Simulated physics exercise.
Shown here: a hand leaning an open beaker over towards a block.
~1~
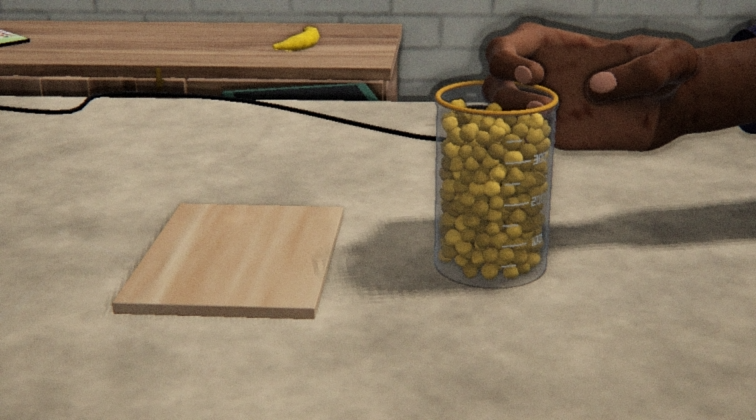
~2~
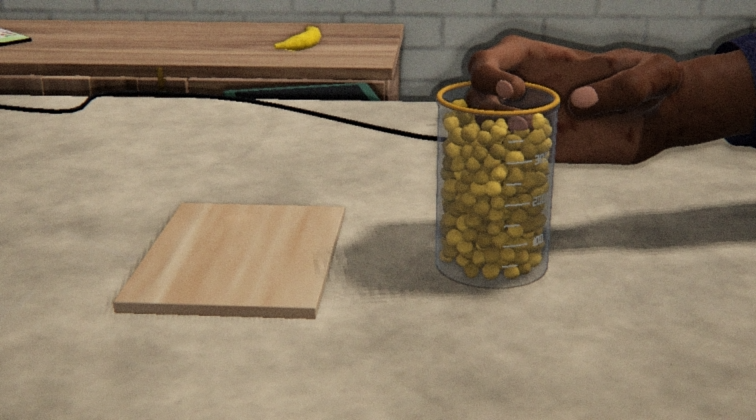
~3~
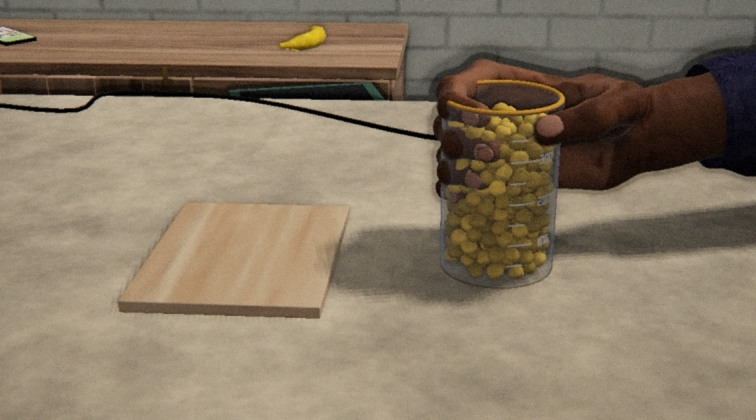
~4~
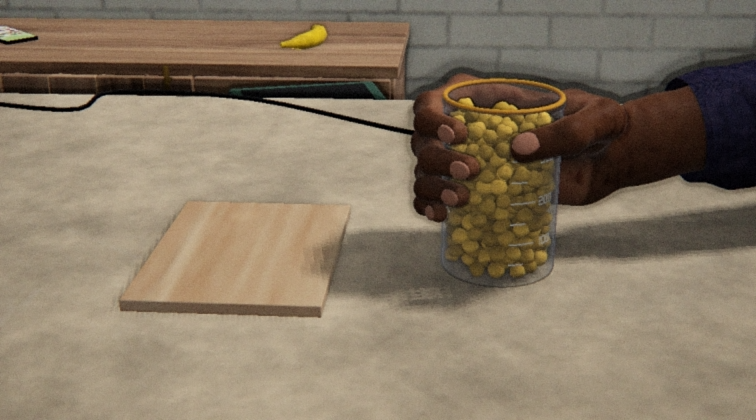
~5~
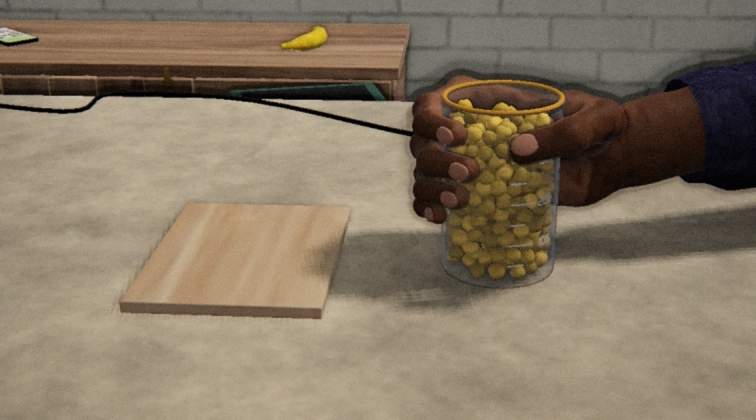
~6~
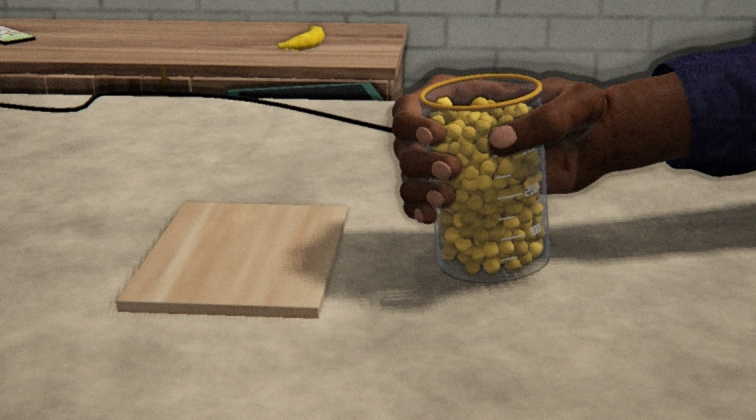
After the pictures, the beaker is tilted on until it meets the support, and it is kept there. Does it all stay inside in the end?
No, it overflows.
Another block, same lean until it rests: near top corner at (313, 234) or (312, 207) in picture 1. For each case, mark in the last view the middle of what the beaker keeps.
First try at (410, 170), second try at (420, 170).
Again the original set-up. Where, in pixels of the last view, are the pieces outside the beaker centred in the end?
Its middle sits roughly at (232, 243).
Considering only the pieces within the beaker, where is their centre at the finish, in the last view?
The centre sits close to (364, 207).
Then, 0.45 s after the last picture, the beaker leans 35°; everything is still inside.
Then, 0.94 s after the last picture, the beaker leans 66°; everything is still inside.
Then, 1.52 s after the last picture, the beaker rests on the block at 83°; a small part of the puffed corn balls out of it.
At rest, the beaker rests on the block at 83°; a small part of the puffed corn balls out of it.
